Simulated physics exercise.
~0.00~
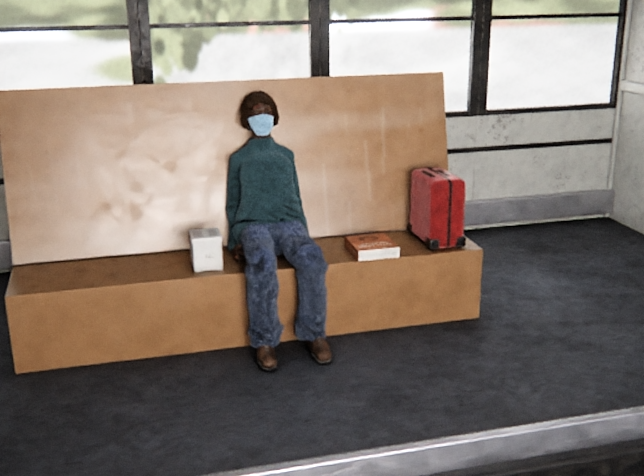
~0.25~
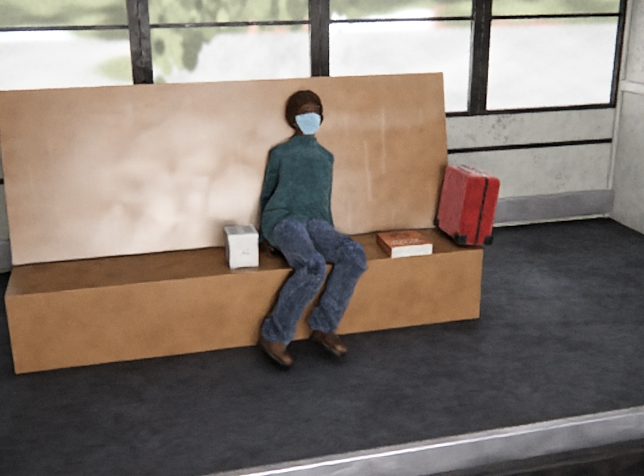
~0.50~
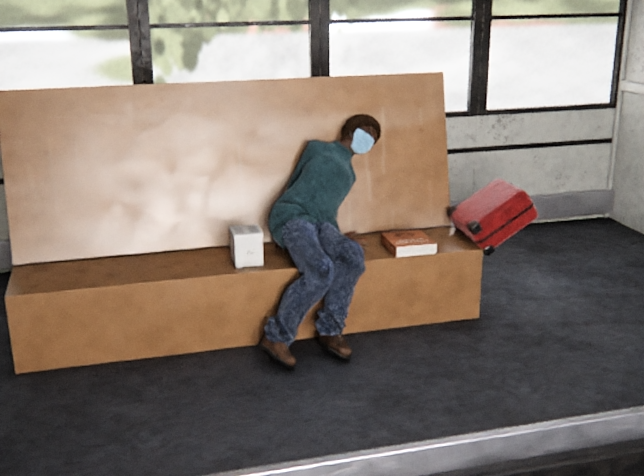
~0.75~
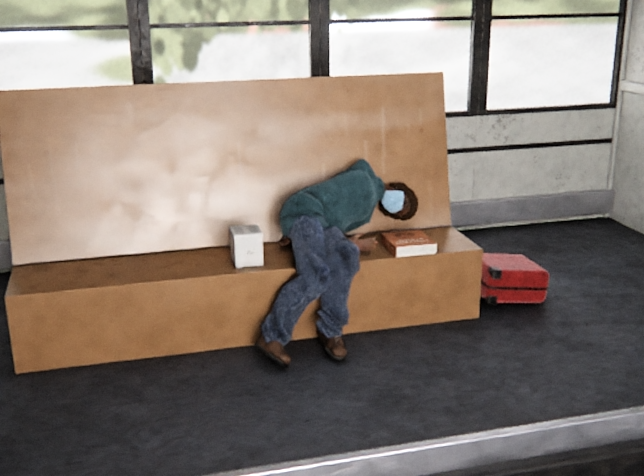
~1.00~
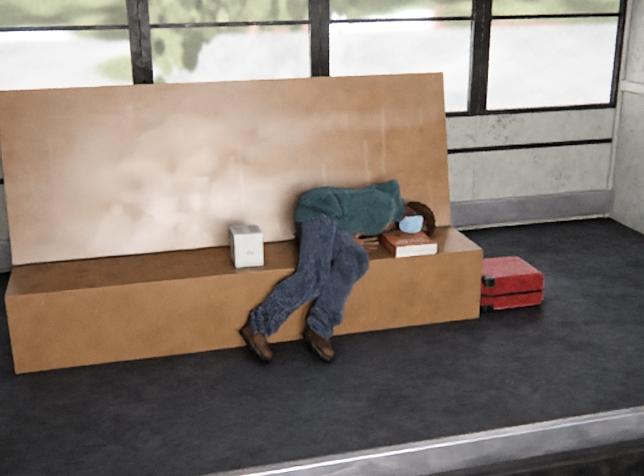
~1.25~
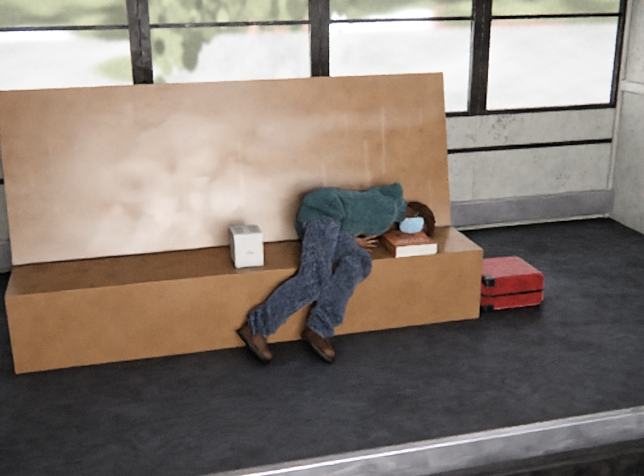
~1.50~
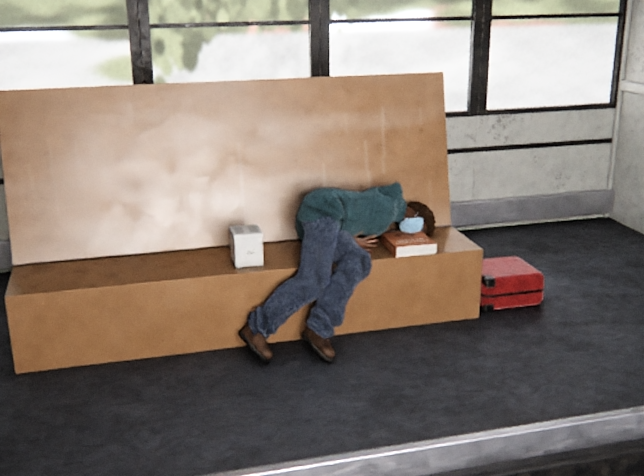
Masked sleeper on a tram seat sliding right and slumping sideways onto an orange book as a red case topples to the floor.
